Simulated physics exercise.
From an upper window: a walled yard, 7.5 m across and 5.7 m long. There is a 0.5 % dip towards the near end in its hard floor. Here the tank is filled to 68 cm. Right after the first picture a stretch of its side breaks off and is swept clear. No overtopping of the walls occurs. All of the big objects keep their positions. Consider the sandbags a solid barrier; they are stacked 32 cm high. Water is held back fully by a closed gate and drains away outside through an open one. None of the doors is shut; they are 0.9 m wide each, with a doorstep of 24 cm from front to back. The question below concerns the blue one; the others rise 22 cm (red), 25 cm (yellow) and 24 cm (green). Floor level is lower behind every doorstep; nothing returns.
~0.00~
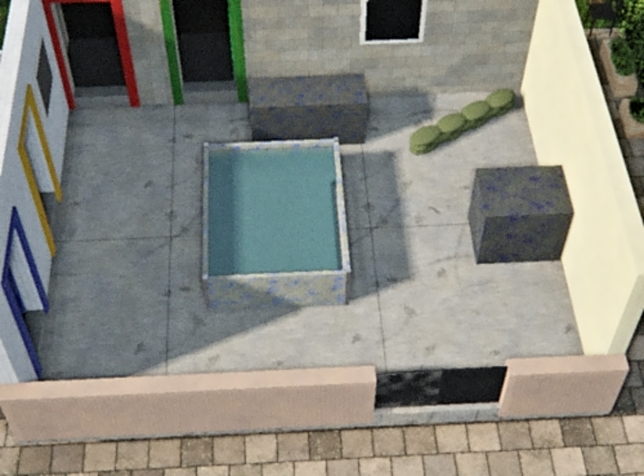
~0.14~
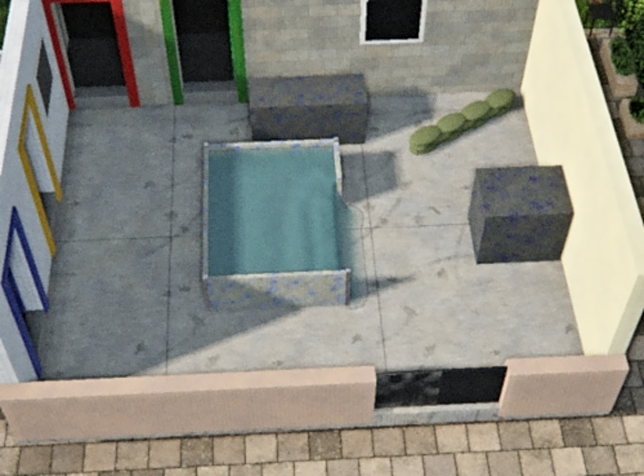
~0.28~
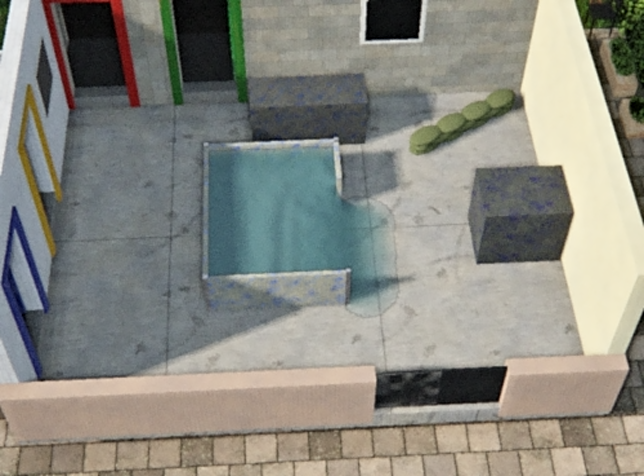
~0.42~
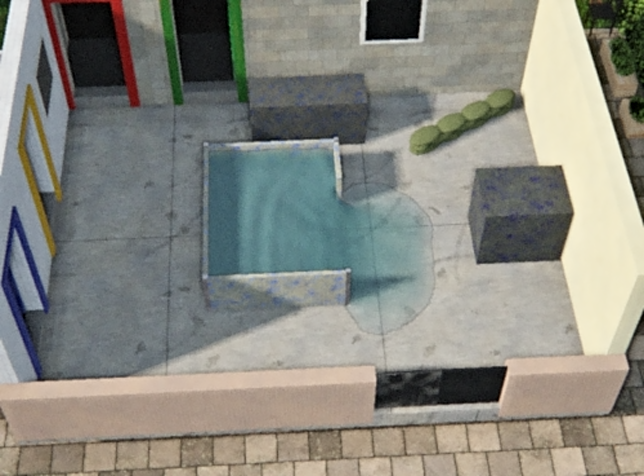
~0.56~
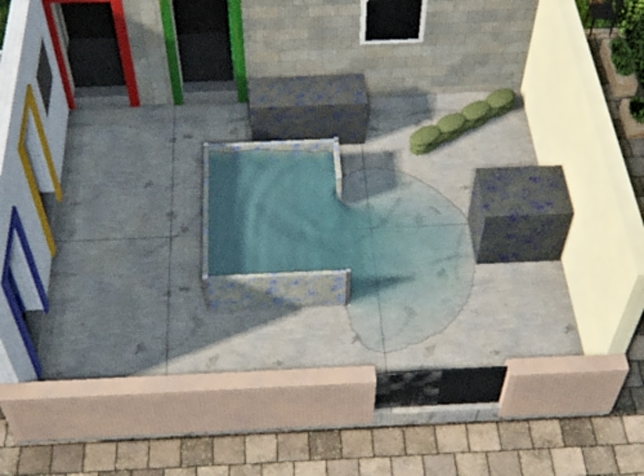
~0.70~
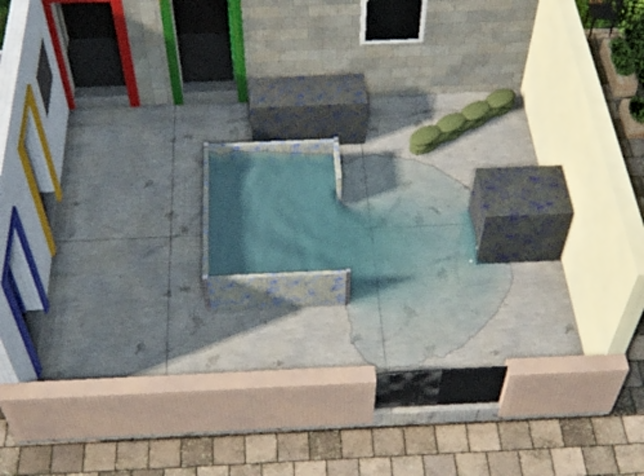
To begin with, a square tank of still water stands in a walled yard with red, green, yellow and blue door surrounds. A stretch of its right side gives way, and water pours through the gap, spreading rightward in a widening rounded sheet that reaches the dark block.
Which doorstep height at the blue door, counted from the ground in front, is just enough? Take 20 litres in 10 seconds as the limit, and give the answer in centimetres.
A height of roughly 13 cm is just enough.
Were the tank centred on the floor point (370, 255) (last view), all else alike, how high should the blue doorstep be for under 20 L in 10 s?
I'd put it at close to 14.5 cm.
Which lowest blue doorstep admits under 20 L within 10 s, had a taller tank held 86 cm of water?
18 cm.
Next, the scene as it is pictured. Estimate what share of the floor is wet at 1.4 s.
Some 30 in a hundred.
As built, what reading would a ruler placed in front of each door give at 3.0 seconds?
Lab note, cm: Red 0; blue 0; yellow 0; green 0.
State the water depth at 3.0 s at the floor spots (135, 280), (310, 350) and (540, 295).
Approx. 0 / 0 / 25 cm.
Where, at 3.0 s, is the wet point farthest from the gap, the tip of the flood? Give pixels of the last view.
The farthest wet point sits near (516, 95) in the last view.
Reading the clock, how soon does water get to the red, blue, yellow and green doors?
Red 7.5 seconds, blue 5.5 seconds, yellow 6.5 seconds, green 5.0 seconds.
After 1.4 s water covers 30 % of the floor, deepest (45 cm) near (468, 254); it has not reached the blue door.
After 3.0 s water covers 40 % of the floor, deepest (36 cm) near (572, 388); it has not reached the blue door.
After 10.0 s water covers 95 % of the floor, deepest (15 cm) near (122, 151); 11 cm at the blue door, 27 litres in over its 12 cm doorstep.
At the blue door as built, the water arrived by 5.5 s and peaked near 18 cm at 6.2 s.
With a doorstep of 11.5 cm, 33 litres would have come in within the 10 s; with 16 cm, 3 litres. So under 20 litres takes about 13 cm.
